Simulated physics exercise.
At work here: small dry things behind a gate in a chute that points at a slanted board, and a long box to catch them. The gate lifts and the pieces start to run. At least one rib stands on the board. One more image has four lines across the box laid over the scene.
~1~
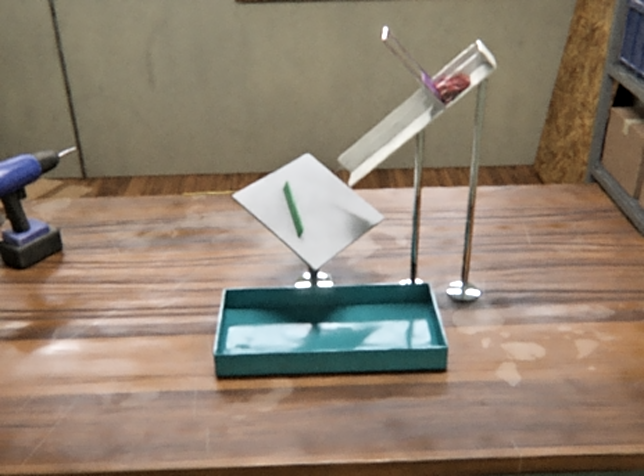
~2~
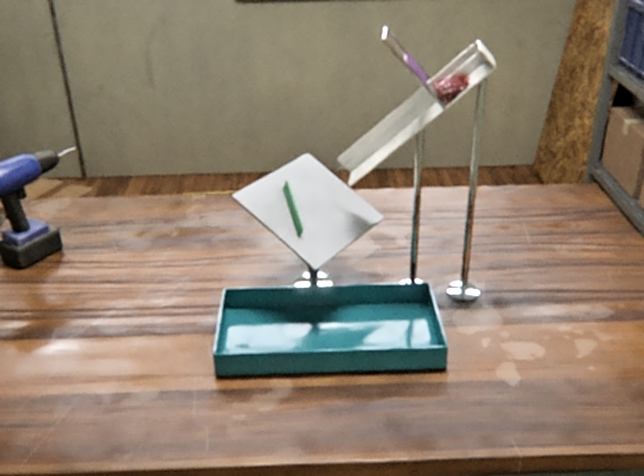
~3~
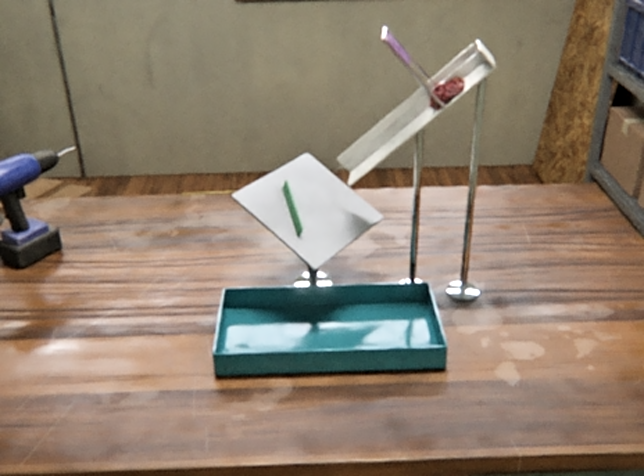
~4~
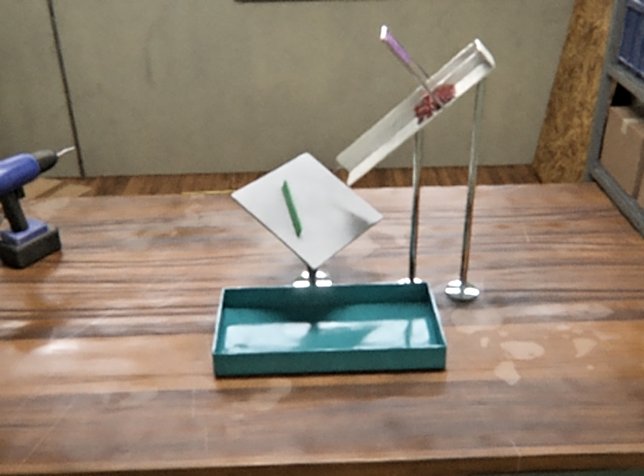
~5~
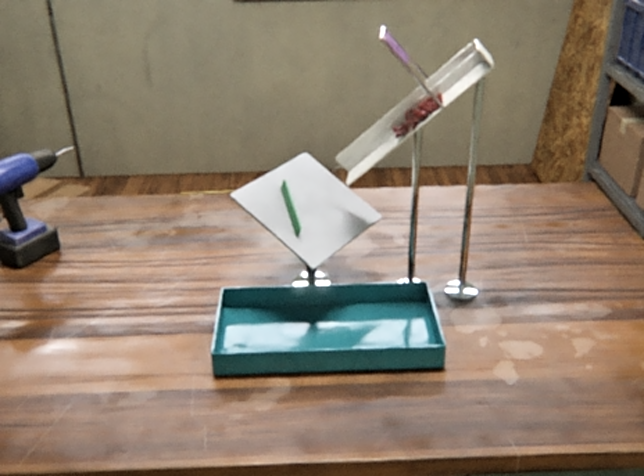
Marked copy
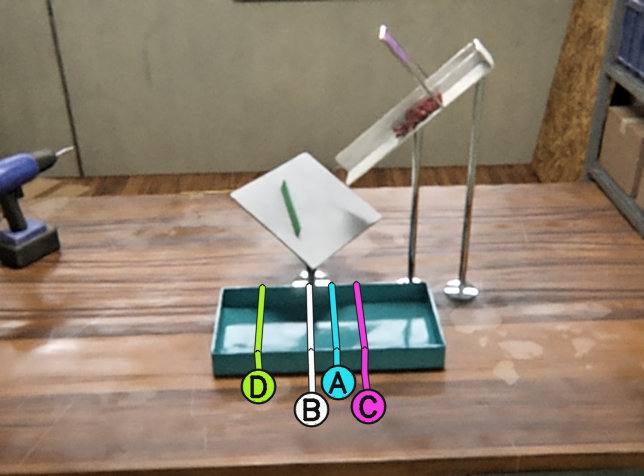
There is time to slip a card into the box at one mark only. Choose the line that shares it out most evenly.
C works best here.
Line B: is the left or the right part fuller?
Right.
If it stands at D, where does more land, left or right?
Right.
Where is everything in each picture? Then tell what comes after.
The first picture shows load behind the gate at (450, 90), kidney beans; lip of the chute at (350, 180), sloping fairly steeply.
The second picture shows middle of the board at (312, 207), tilted gently; middle of its low edge at (353, 242); of its high edge at (272, 173).
The third picture shows front corners of the box at (213, 354) and (447, 346), empty; front of the load at (434, 103).
The fourth picture shows middle of the load at (434, 103); its front at (419, 116), about a quarter of the way to the lip; rib from (286, 180) to (302, 229).
The fifth picture shows middle of the load at (420, 115); its front at (395, 129), about half of the way to the lip.
On the marked copy, line A crosses the front rim at (336, 349); line B crosses the front rim at (311, 350); line C crosses the front rim at (364, 348); line D crosses the front rim at (257, 352).
If A is chosen, of what is caught, a small part on the left of the divider, nearly all on the right.
If B is chosen, of what is caught, a stray few on the left of the divider, nearly all on the right.
If C is chosen, of what is caught, about half on the left of the divider, about half on the right.
If D is chosen, of what is caught, none on the left of the divider, all on the right.
